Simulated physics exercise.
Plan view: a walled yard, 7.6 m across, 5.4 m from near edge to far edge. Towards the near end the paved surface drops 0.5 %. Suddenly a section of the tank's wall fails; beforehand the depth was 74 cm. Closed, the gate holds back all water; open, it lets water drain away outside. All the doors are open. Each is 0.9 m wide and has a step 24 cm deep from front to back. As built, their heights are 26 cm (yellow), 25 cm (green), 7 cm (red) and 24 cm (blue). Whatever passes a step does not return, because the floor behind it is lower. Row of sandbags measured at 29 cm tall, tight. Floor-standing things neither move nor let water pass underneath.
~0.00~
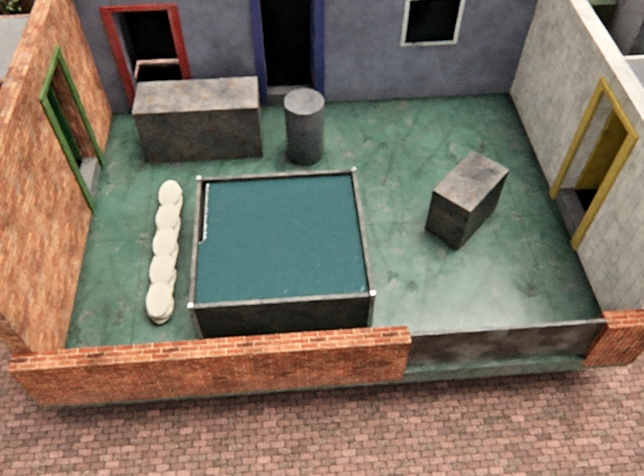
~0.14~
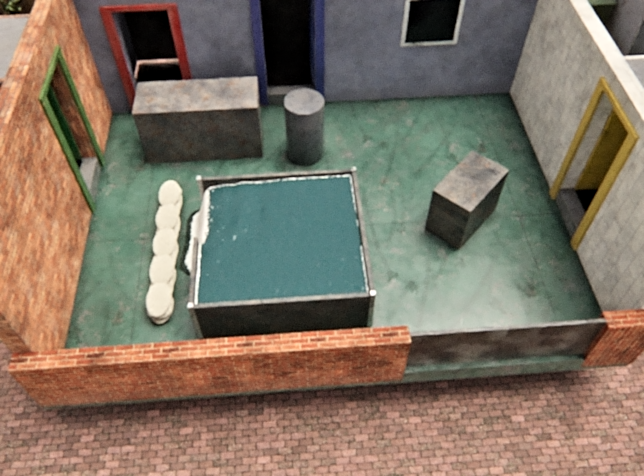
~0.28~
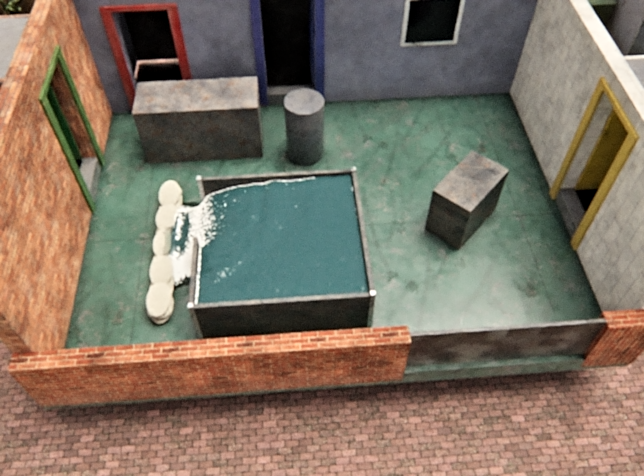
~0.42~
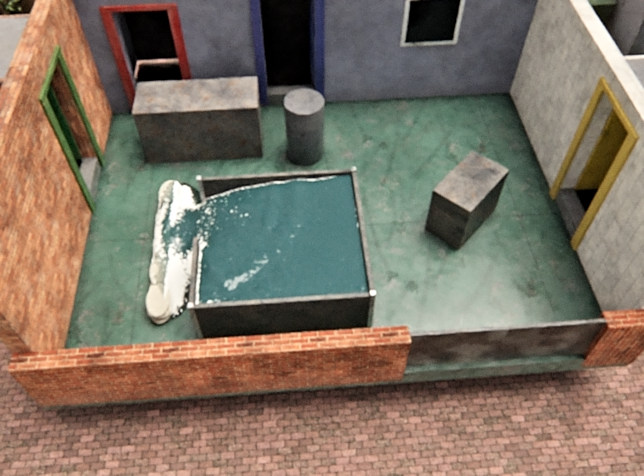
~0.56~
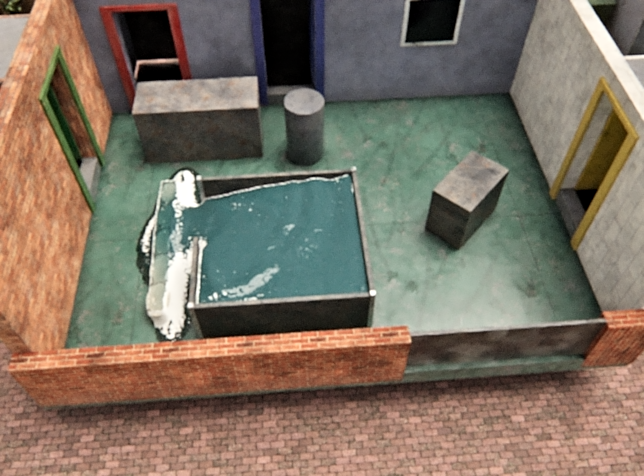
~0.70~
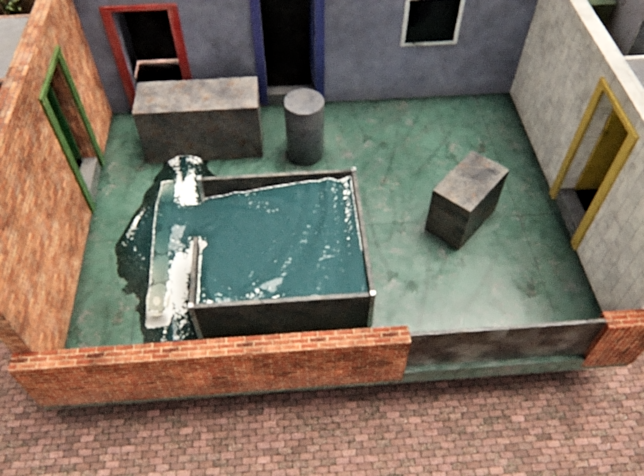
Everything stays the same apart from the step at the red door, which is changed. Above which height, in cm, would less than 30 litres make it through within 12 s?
Above roughly 11 cm.
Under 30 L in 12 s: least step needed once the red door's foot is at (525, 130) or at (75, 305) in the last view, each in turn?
Roughly 9.0 cm for the first and 14.5 cm for the second.
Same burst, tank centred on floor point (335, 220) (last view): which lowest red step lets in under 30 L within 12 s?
You'd need some 10.0 cm.
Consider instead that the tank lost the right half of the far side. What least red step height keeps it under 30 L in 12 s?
Close to 8.0 cm at the least.
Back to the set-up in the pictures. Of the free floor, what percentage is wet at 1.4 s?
Around 25 per cent of the floor.
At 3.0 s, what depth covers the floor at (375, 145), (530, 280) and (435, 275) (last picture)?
Depths in order: 0 / 0 / 0 cm.
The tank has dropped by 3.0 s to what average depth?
Average depth: Approx. 40 cm.
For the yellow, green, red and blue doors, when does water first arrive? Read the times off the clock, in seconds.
Yellow = 5.0 s, green = 1.2 s, red = 2.4 s, blue = 2.4 s.
After 1.4 s water covers 25 % of the floor, deepest (62 cm) near (179, 245); it has not reached the red door.
After 3.0 s water covers 50 % of the floor, deepest (40 cm) near (179, 245); 13 cm at the red door, 5 litres in over its 7 cm step.
After 12.0 s water covers 95 % of the floor, deepest (16 cm) near (178, 254); 10 cm at the red door, 101 litres in over its 7 cm step.
At the red door as built, the water arrived by 2.4 s and peaked near 13 cm at 3.2 s.
Run again over the same 12 s with other heights there, 43 litres in over 10 cm, 10 litres over 13.5 cm. The limit of 30 litres is kept from about 11 cm up.
